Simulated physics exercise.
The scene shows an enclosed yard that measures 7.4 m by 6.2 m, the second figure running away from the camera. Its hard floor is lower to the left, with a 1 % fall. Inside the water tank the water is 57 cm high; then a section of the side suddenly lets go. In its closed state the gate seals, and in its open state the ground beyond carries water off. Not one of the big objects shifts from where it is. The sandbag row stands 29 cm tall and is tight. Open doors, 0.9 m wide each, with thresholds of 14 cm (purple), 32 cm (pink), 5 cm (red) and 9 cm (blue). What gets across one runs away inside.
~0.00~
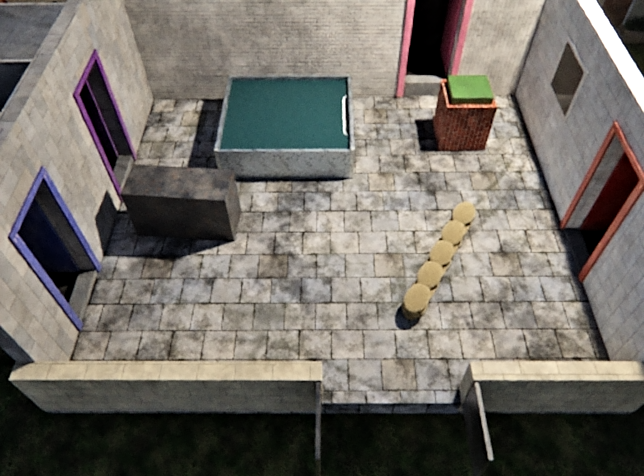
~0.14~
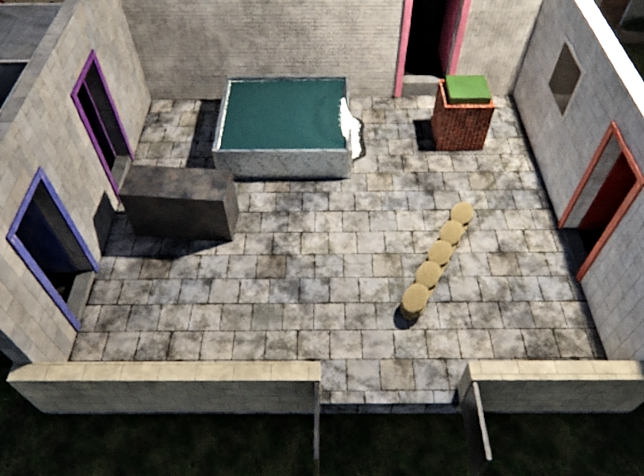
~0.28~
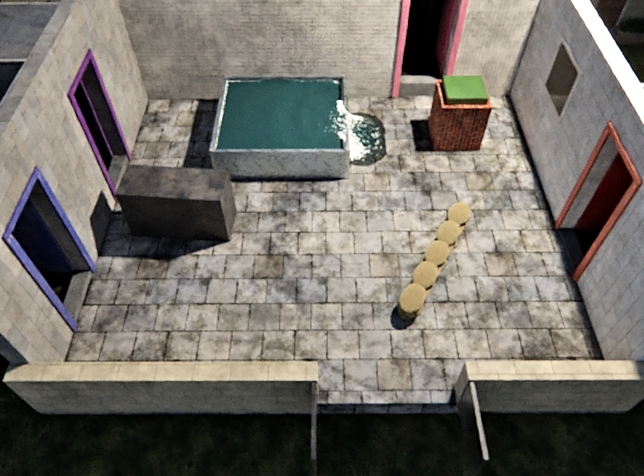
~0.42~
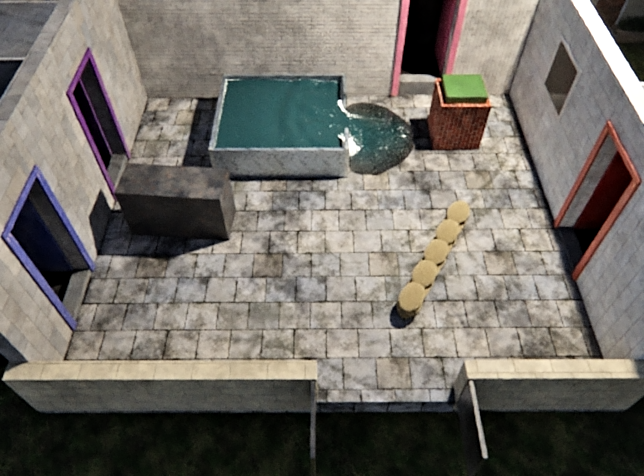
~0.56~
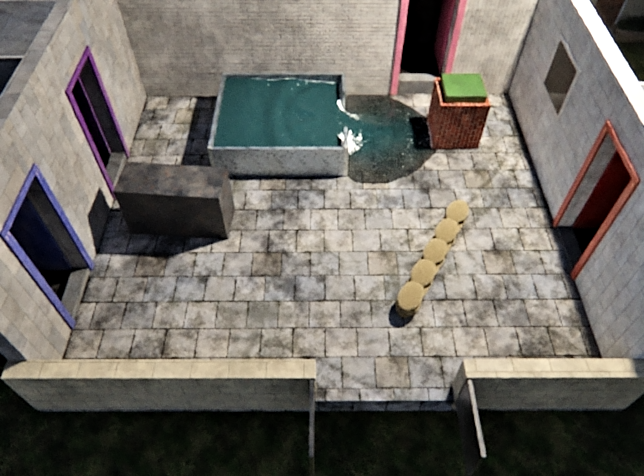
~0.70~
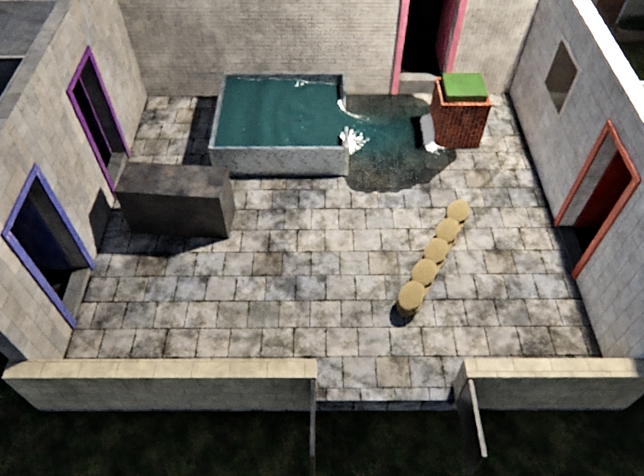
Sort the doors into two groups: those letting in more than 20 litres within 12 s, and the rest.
The purple door goes with the rest; the pink door goes with the rest; the red door goes in the first group; the blue door goes with the rest.
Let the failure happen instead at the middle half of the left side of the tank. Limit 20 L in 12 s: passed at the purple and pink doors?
For purple, too much; for pink, too little.
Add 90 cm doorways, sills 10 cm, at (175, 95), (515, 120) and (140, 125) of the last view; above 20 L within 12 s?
In that order: Below, above, under.
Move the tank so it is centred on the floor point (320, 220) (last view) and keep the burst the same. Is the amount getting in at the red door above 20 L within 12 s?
In that case red comes out short of the limit.
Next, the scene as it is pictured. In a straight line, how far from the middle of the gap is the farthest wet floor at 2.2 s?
I'd say close to 4.6 m.
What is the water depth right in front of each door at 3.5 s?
Depths in centimetres - purple: 0, pink: 17, red: 11, blue: 0.
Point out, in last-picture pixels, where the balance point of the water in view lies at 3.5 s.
The water's centre sits at about (366, 148).
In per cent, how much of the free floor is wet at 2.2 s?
Close to 25 in a hundred parts are wet.
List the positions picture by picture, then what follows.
The water tank at (287, 114) is whole and still, 57 cm deep, in the first picture.
The front is at (354, 158), 0.6 m from the gap at (347, 131); 0.2 m2 of floor is under water; 57 cm left at the back of the water tank, in the second picture.
The front is at (374, 120), 0.8 m from the gap at (344, 132); 0.8 m2 of floor is under water; 57 cm left at the back of the water tank, in the third picture.
Water pours out at (343, 130) and has run 1.2 m, to (408, 147); typically 7 cm deep outside, 57 cm at the water tank's back, in the fourth picture.
Water pours out at (342, 129) and has run 1.7 m, to (431, 150); typically 5 cm deep outside, 57 cm at the water tank's back, in the fifth picture.
The front is at (451, 152), 2.0 m from the gap at (343, 128); 3.6 m2 of floor is under water; 57 cm left at the back of the water tank, in the sixth picture.
After 1.4 s water covers 15 % of the floor and is deepest (34 cm) near (419, 137); purple door not reached, pink door 20 cm at the sill, 0 L in, red door not reached, blue door not reached.
After 2.2 s water covers 25 % of the floor and is deepest (32 cm) near (429, 137); purple door not reached, pink door 25 cm at the sill, 0 L in, red door 9 cm at the sill, 0 L in, blue door not reached.
After 3.5 s water covers 35 % of the floor and is deepest (23 cm) near (505, 106); purple door not reached, pink door 17 cm at the sill, 0 L in, red door 11 cm at the sill, 34 L in, blue door not reached.
After 7.0 s water covers 65 % of the floor and is deepest (13 cm) near (584, 381); purple door not reached, pink door 11 cm at the sill, 0 L in, red door 8 cm at the sill, 65 L in, blue door not reached.
After 12.0 s water covers 85 % of the floor and is deepest (12 cm) near (56, 384); purple door 6 cm at the sill, 0 L in, pink door 7 cm at the sill, 0 L in, red door 5 cm at the sill, 72 L in, blue door 10 cm at the sill, 2 L in.
